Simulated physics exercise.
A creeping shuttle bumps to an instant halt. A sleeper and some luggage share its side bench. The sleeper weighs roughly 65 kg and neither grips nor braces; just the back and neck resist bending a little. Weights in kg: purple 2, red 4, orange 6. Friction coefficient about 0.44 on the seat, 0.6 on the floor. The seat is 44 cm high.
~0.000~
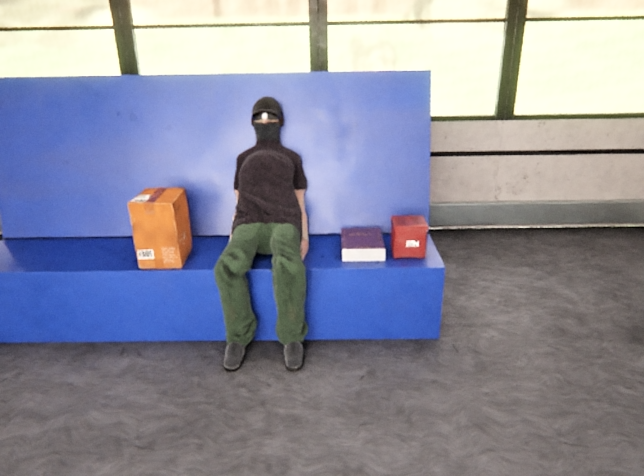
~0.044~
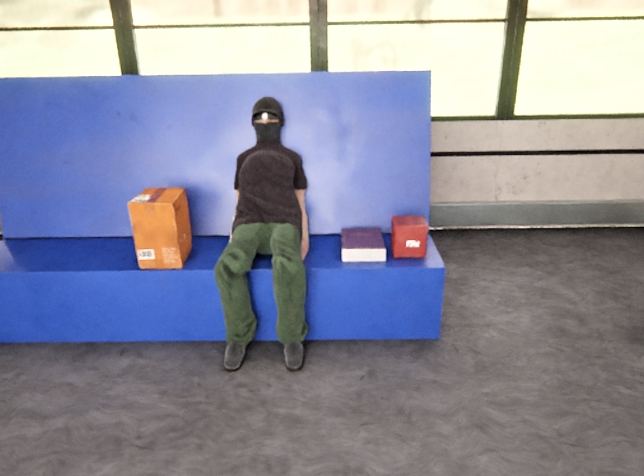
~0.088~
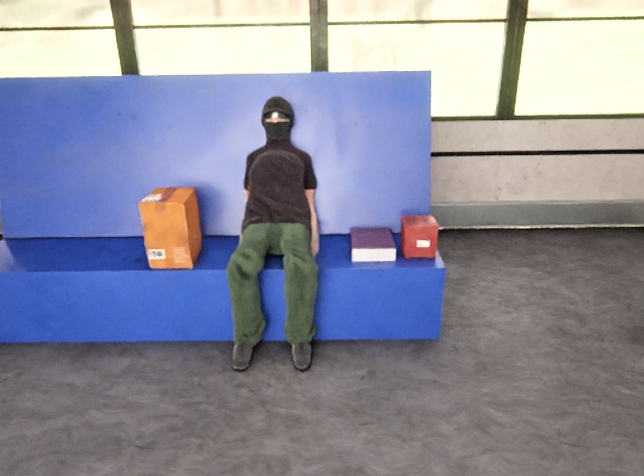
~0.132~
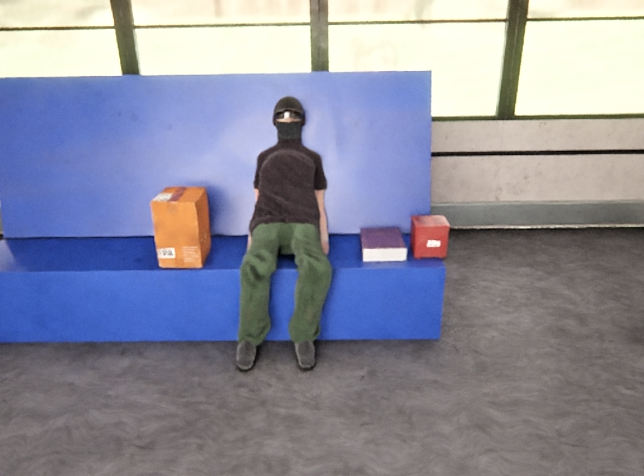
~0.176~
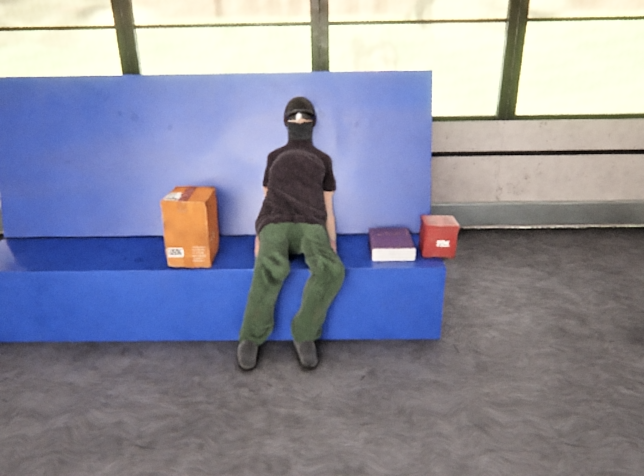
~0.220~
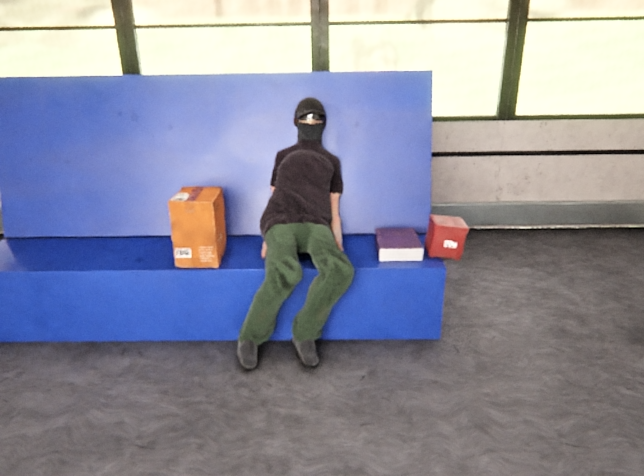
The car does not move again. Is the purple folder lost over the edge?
This time the purple folder stays on.
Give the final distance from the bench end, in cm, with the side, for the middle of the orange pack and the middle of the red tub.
Orange pack 120 short, red tub 30 past.
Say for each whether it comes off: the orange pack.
Orange pack on.
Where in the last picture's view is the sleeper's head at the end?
At about (425, 215).
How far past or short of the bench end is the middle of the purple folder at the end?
About 15 cm short of it.
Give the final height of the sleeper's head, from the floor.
Roughly 60 cm.
After 0.40 s the purple folder is 15 cm short of the bench end, tilted 0°, near (410, 244) in the last picture's view.
After 0.65 s the purple folder is 15 cm short of the bench end, tilted 0°, near (410, 243) in the last picture's view.
After 1.05 s the purple folder is 15 cm short of the bench end, tilted 0°, near (412, 244) in the last picture's view; the red tub 26 cm past the bench end, tilted 90°.
Final state at 1.7 s, purple folder stays on; red tub drops off; orange pack stays on; sleeper's hips keep to the seat.
